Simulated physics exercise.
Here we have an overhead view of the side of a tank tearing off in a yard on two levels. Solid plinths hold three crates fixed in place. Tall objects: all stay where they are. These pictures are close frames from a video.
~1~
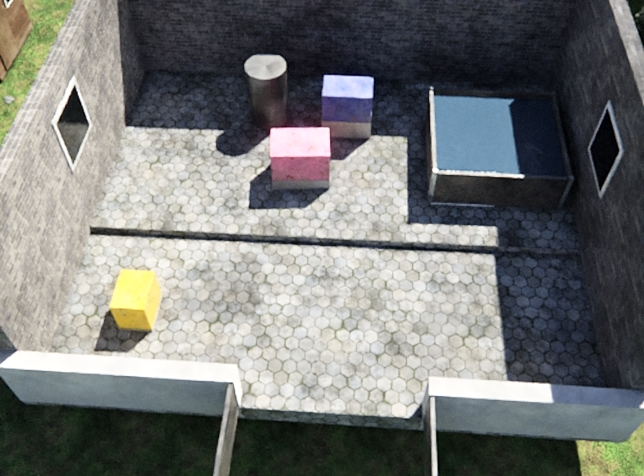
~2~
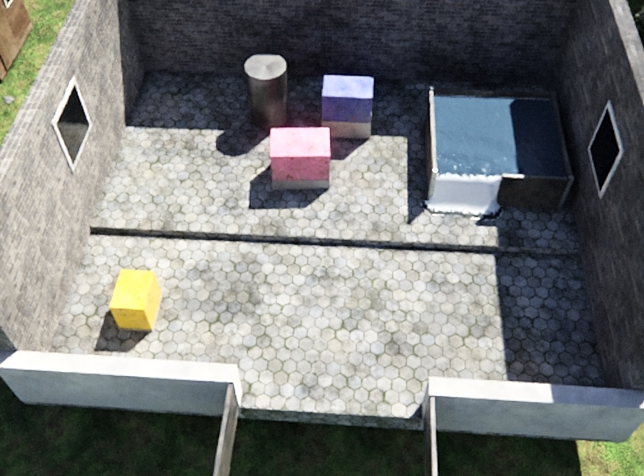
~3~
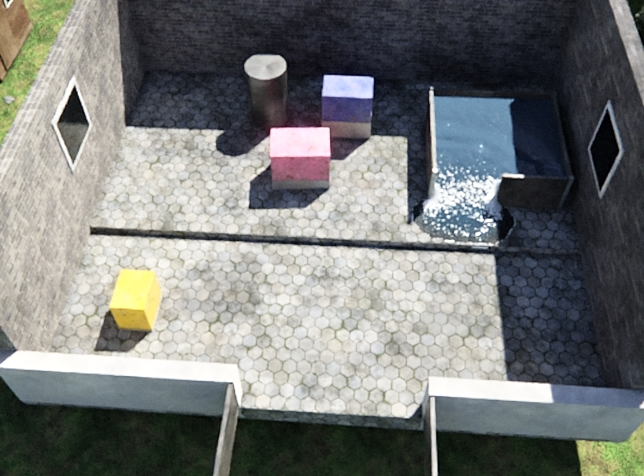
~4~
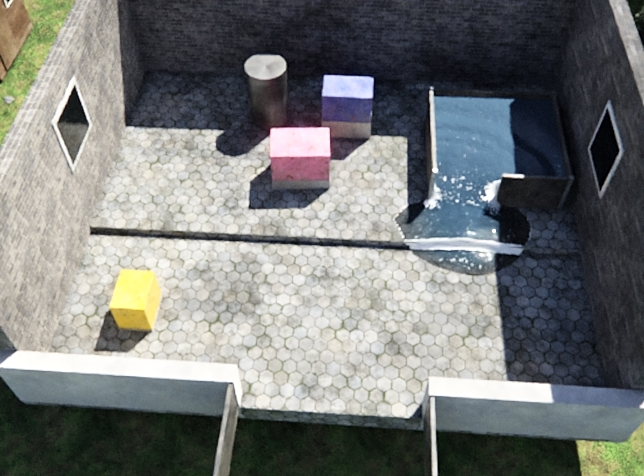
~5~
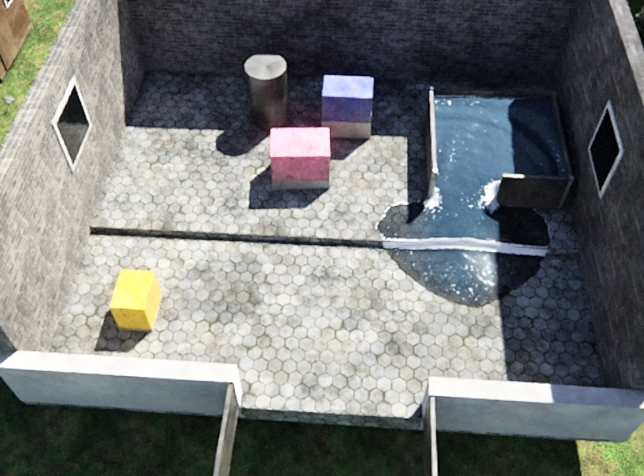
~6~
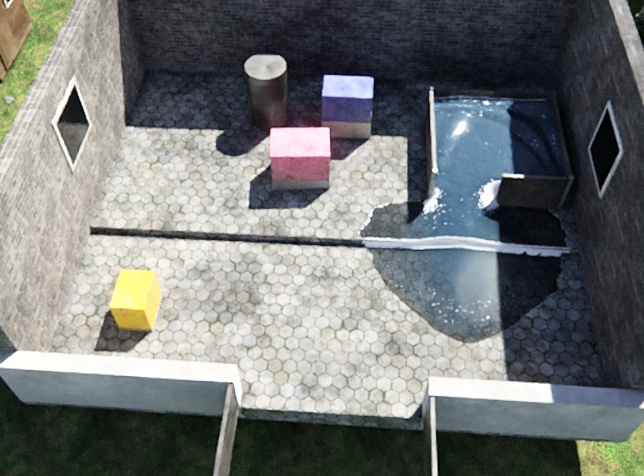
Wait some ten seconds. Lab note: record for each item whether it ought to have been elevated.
As I see it, the yellow crate will come out wet; the pink crate will come out dry; the blue crate will come out dry.
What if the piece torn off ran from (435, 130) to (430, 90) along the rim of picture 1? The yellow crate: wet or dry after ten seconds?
I'd say the yellow crate gets flooded.
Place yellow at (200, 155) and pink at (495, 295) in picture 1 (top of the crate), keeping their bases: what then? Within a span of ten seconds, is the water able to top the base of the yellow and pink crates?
The yellow crate stays untouched, the pink crate is flooded.
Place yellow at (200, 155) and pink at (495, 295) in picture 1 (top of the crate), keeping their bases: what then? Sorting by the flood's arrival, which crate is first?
My guess is the crate marked pink.
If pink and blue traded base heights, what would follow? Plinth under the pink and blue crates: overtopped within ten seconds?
Result: Pink crate comes through fine; blue crate comes through fine.
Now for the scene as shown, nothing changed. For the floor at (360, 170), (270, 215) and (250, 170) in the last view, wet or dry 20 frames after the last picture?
Point one left clear, point two left clear, point three left clear.
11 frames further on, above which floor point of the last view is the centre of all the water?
The water's centre sits above (474, 216).
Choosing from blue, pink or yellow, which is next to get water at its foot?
Simply the yellow-painted one.
A moment on, water covers 25 % of the floor; the yellow crate not reached, the pink crate not reached, the blue crate not reached.
Next, water covers 35 % of the floor; the yellow crate not reached, the pink crate not reached, the blue crate not reached.
Then, water covers 40 % of the floor; the yellow crate water round its plinth, the pink crate not reached, the blue crate not reached.
Later, water covers 45 % of the floor; the yellow crate water round its plinth, the pink crate not reached, the blue crate not reached.
In the end, water covers 50 % of the floor; the yellow crate was topped, the pink crate stayed above the water, the blue crate stayed above the water.
